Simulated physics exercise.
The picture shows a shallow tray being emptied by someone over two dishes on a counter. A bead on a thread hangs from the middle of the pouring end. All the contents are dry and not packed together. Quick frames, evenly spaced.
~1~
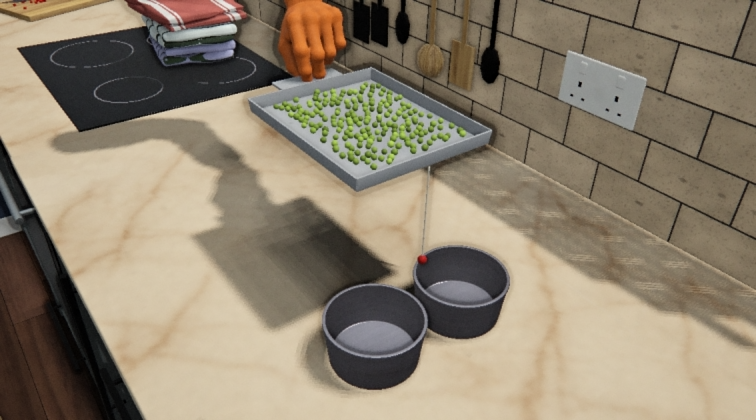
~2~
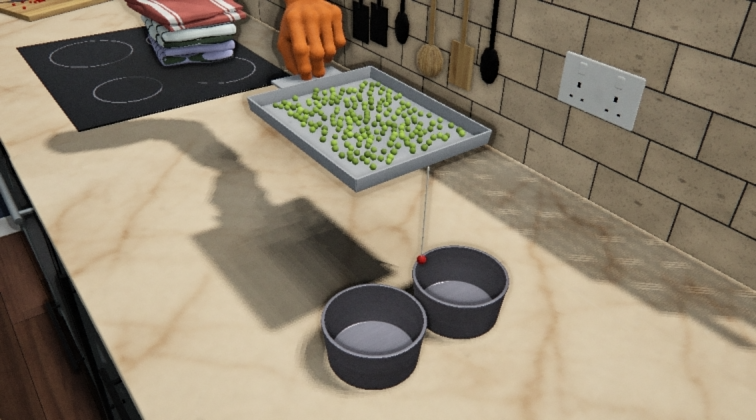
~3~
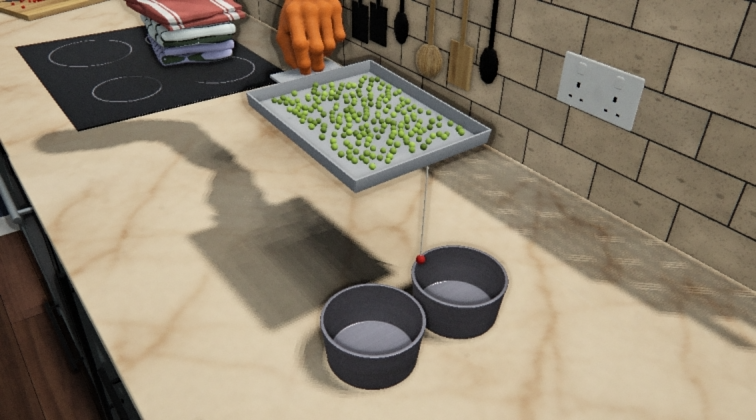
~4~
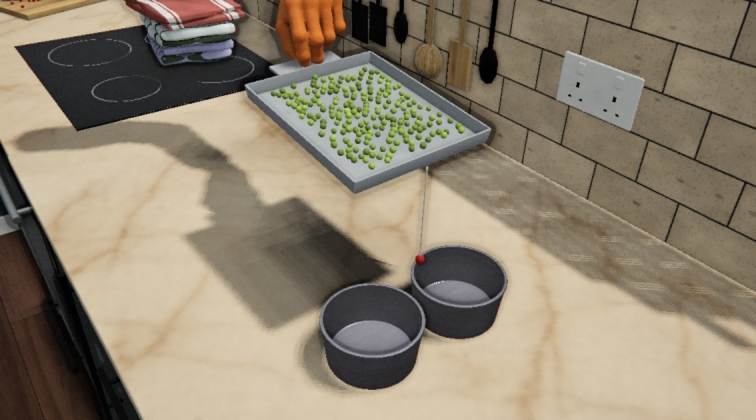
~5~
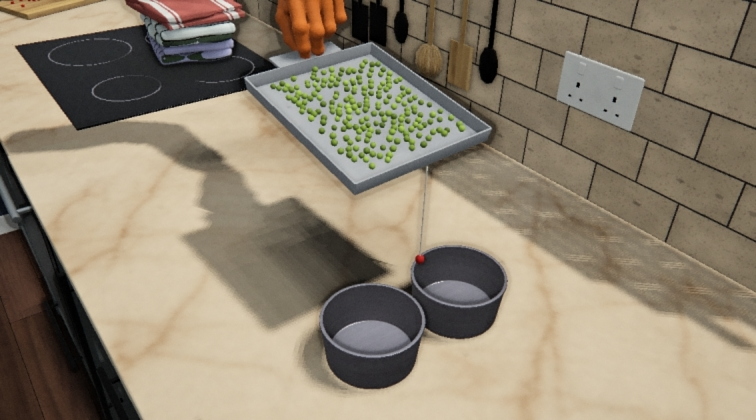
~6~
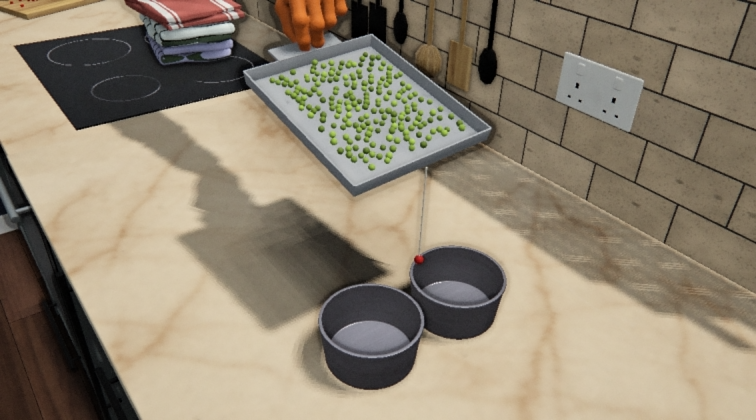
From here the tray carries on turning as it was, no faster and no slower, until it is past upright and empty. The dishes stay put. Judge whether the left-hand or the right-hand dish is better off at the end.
The greater part will fall into the left dish.
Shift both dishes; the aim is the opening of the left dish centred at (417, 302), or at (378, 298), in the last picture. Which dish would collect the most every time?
One: The left dish. Two: The left one.
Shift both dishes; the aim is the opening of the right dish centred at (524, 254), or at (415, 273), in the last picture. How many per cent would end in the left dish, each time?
The first gives 30 %, the second 30 %.
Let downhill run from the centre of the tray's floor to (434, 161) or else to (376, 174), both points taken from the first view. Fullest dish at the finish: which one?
Results - the dish on the right side first, the dish on the left side second.
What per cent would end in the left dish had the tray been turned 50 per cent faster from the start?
Estimated share: Some 80%.
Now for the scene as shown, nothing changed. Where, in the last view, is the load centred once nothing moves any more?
The centre comes to rest close to (382, 350).
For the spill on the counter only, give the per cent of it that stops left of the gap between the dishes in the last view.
Close to 20 per cent.
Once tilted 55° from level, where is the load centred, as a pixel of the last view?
Look about (387, 150) in the last picture.
Shortly afterwards, tray tipped steeply; all but a few on the tray; only a few in the left dish; only a few in the air.
Next, tray tipped right over; all but a few on the tray; only a few in the left dish; only a few outside both.
Some moments later, tray tipped past a quarter turn; the bulk in the left dish; a little in the right dish; a little outside both.
In the end, tray tipped past a quarter turn; the bulk in the left dish; a little in the right dish; a little outside both.
